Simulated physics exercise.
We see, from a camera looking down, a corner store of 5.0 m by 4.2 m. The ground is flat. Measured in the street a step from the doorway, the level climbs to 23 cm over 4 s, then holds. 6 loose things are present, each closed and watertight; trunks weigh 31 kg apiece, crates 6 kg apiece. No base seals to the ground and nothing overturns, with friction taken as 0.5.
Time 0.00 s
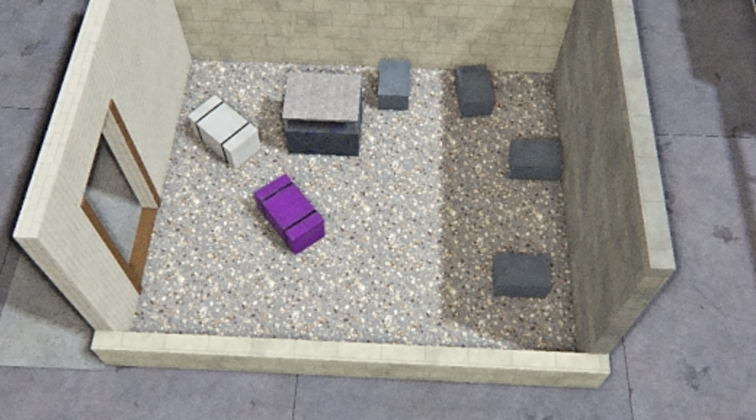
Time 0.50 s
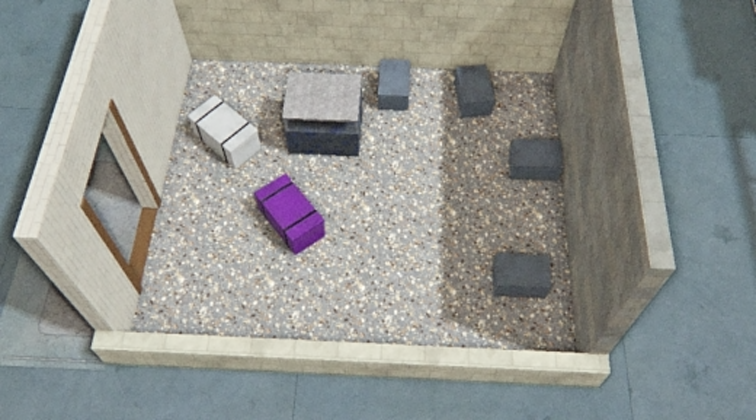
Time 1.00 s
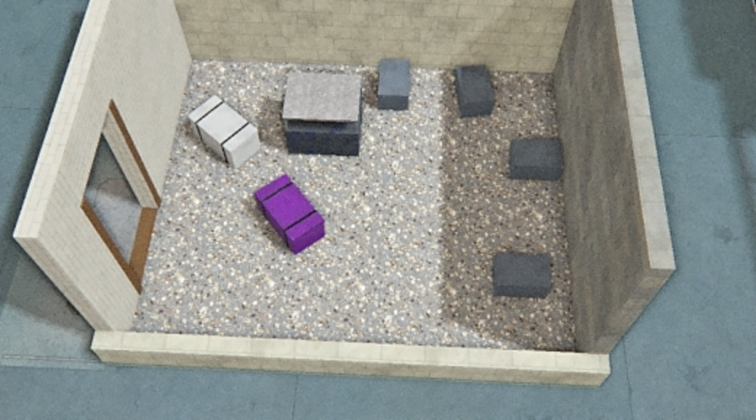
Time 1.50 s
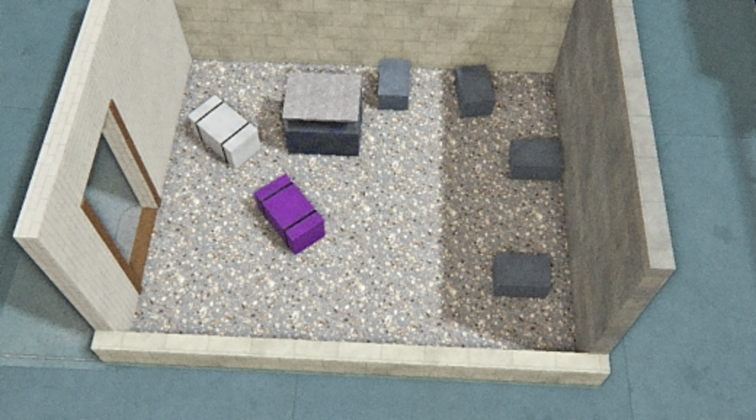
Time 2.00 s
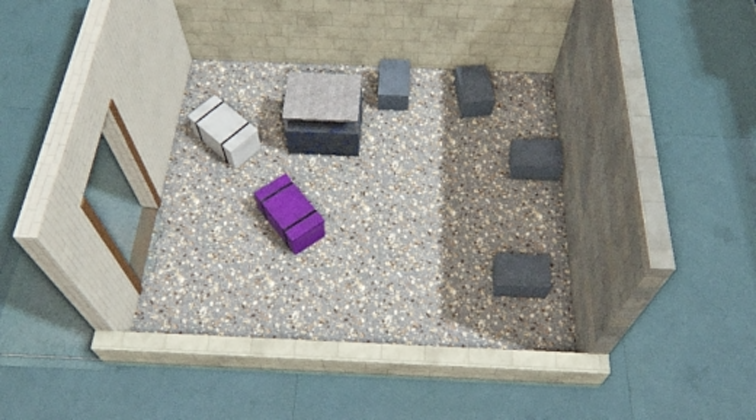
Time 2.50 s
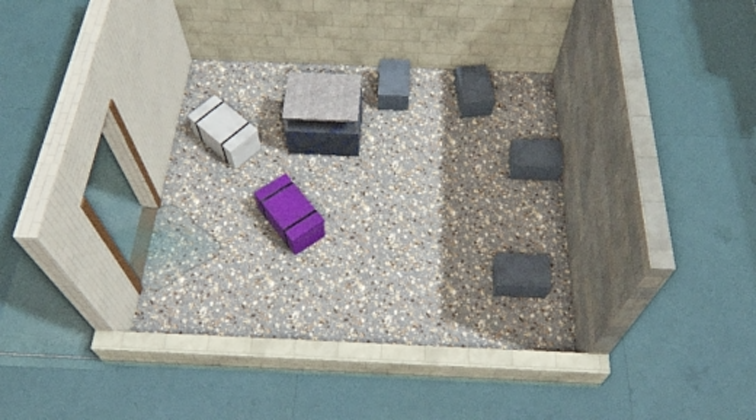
In a small walled store, water spreads outside, then enters the doorway; the crates stay still.
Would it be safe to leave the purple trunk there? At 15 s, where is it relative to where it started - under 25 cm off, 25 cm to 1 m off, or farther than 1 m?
Result: Long displacement.
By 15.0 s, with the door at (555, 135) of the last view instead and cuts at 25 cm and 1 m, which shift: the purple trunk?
Outcome - purple trunk: Short shift.
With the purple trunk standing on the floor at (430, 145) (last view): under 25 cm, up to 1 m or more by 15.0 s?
In that run it wanders a bit.
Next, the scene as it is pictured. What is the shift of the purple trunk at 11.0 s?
Shift: About 140 cm.
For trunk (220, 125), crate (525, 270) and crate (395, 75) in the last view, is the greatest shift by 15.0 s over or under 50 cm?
Well, in sequence it's lower, greater, lower.
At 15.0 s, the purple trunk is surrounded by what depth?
Roughly 14 cm deep.
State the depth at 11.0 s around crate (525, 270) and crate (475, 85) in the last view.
First about 9 cm, second about 8 cm.
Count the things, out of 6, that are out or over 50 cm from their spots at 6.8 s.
That would be 1.
After 3.5 s the purple trunk is near (289, 206), 0.0 m from its start, aground; 0 afloat.
After 6.8 s the purple trunk is near (339, 189), 0.6 m from its start, aground; 1 afloat.
After 11.0 s the purple trunk is near (409, 185), 1.4 m from its start, aground; 4 afloat.
After 15.0 s the purple trunk is near (526, 165), 2.9 m from its start, afloat; 5 afloat.
